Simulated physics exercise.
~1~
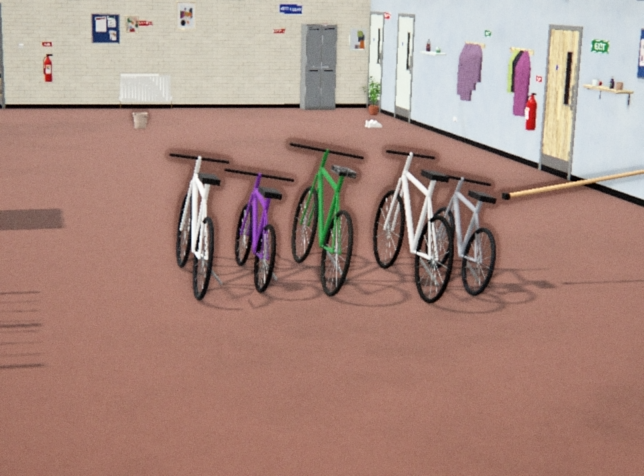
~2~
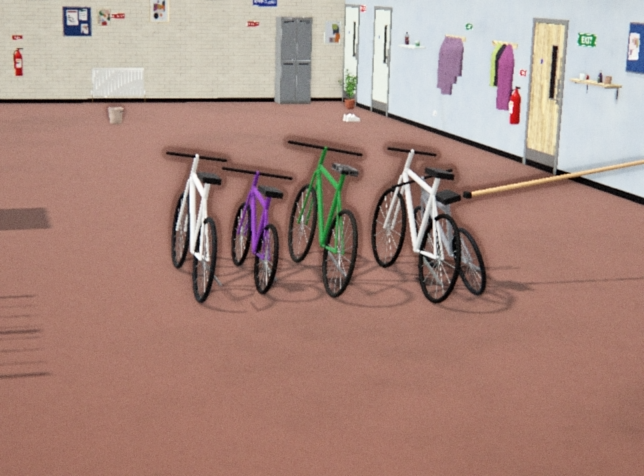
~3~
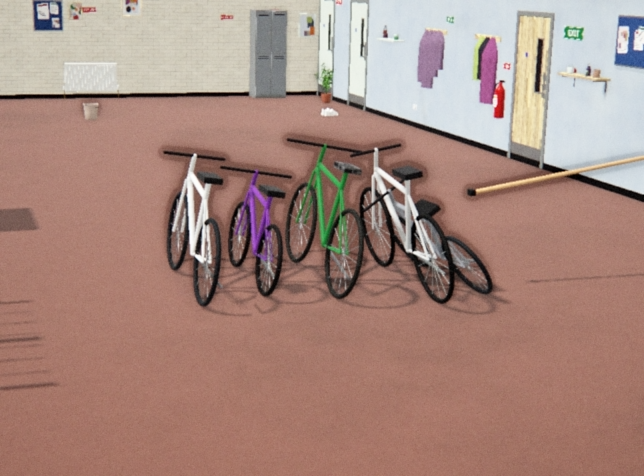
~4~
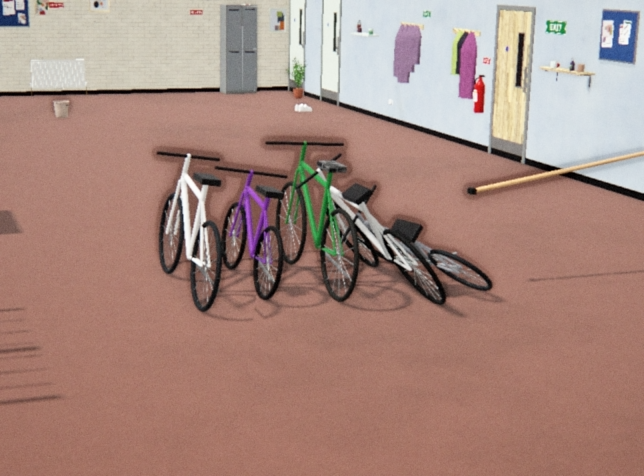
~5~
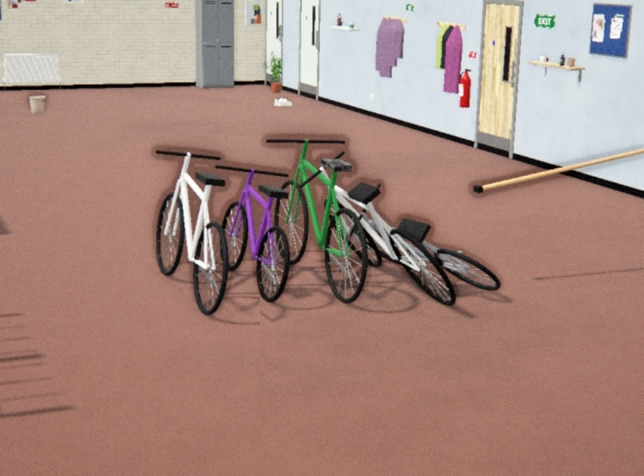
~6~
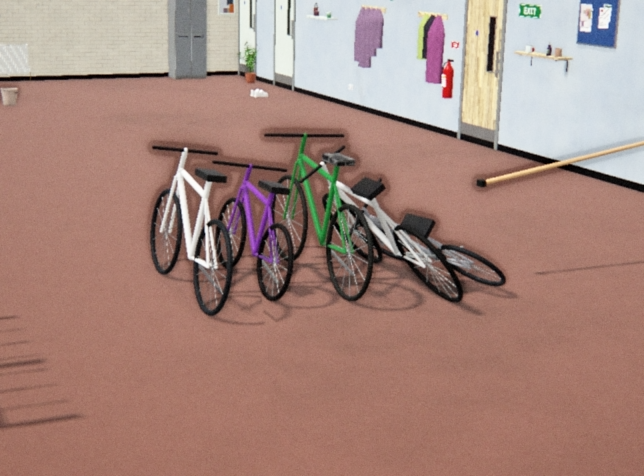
A long tan pole reaches in from the right toward a row of five upright bicycles on a reddish floor, in a room with doors and hanging clothes. It shifts left against the small grey bicycle at the right end, which starts to tip left. That bicycle leans into the larger white one beside it, and both sink leftward while the pole stays put. The white bicycle comes to rest slanted against the green one, which tilts only slightly. The purple bicycle and the white one at the far left remain standing as the view drifts sideways.
